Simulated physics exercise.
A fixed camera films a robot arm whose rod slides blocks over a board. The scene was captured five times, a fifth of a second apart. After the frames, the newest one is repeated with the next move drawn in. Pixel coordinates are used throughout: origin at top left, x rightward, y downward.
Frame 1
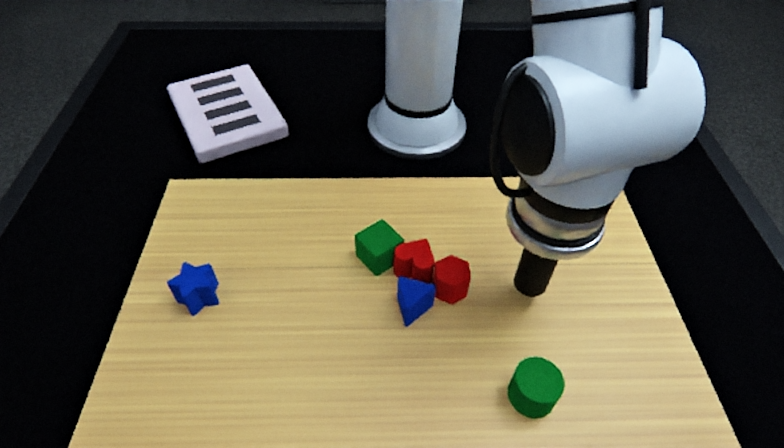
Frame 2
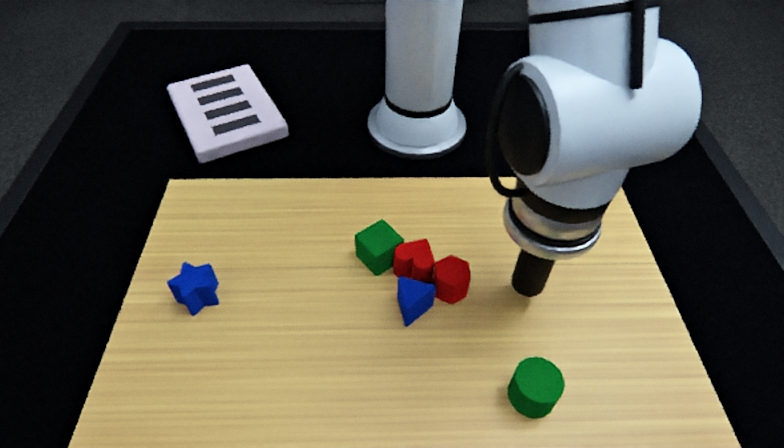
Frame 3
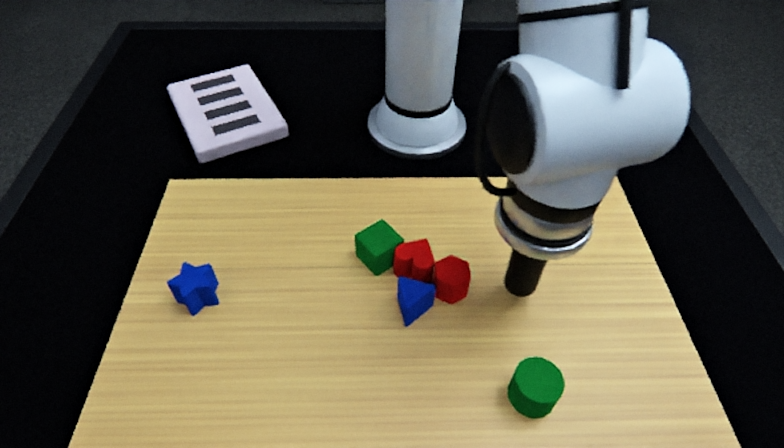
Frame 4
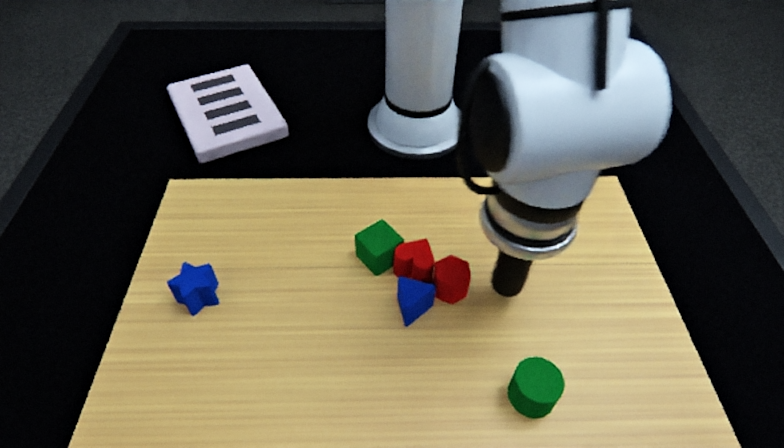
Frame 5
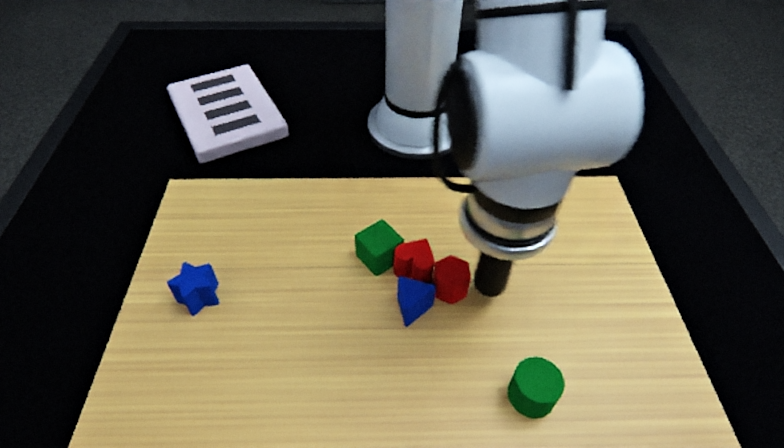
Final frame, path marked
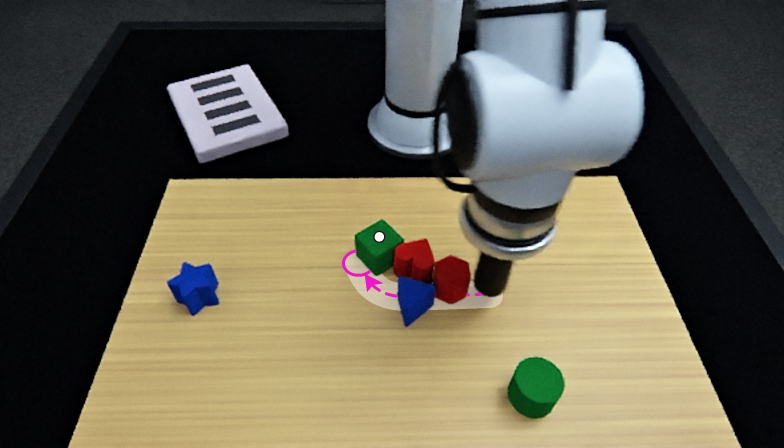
A white robot arm with a black rod reaches down over a pale wooden board on a black table, seen from above and in front by a still camera. A green cube, red heart, red six-sided block and blue triangular block cluster mid-board, with a blue star left and green cylinder lower right. The rod slides left, slowly then faster, close beside the red six-sided block, and no block moves.
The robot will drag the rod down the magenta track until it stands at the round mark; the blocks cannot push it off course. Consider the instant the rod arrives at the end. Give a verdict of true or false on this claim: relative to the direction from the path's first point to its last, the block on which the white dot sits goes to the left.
The statement is incorrect.
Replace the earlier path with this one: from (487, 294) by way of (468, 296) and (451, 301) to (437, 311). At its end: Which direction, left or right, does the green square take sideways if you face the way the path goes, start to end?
Measured against the direction from start to end, the green square shifts toward the right-hand side.
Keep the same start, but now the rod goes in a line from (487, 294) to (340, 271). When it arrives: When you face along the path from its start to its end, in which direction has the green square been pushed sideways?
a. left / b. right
b (right)
The line goes from (487, 294) over (437, 296) and (387, 294) to (359, 263); the dot is on the green square.
The first path, step by step. One third of the way, rod at (437, 286); green square at (368, 227), turned 25° anticlockwise; blue triangular block at (399, 302); red heart block at (392, 250), turned 75° clockwise; red six-sided block at (404, 275).
Two thirds of the way, rod at (386, 284); green square at (367, 225), turned 25° anticlockwise; blue triangular block at (394, 305); red heart block at (386, 247), turned 100° clockwise; red six-sided block at (351, 275).
At the end, rod at (358, 253); green square at (366, 208), turned 65° anticlockwise; blue triangular block at (394, 305); red heart block at (386, 231), turned 155° clockwise; red six-sided block at (335, 272), turned 30° anticlockwise.
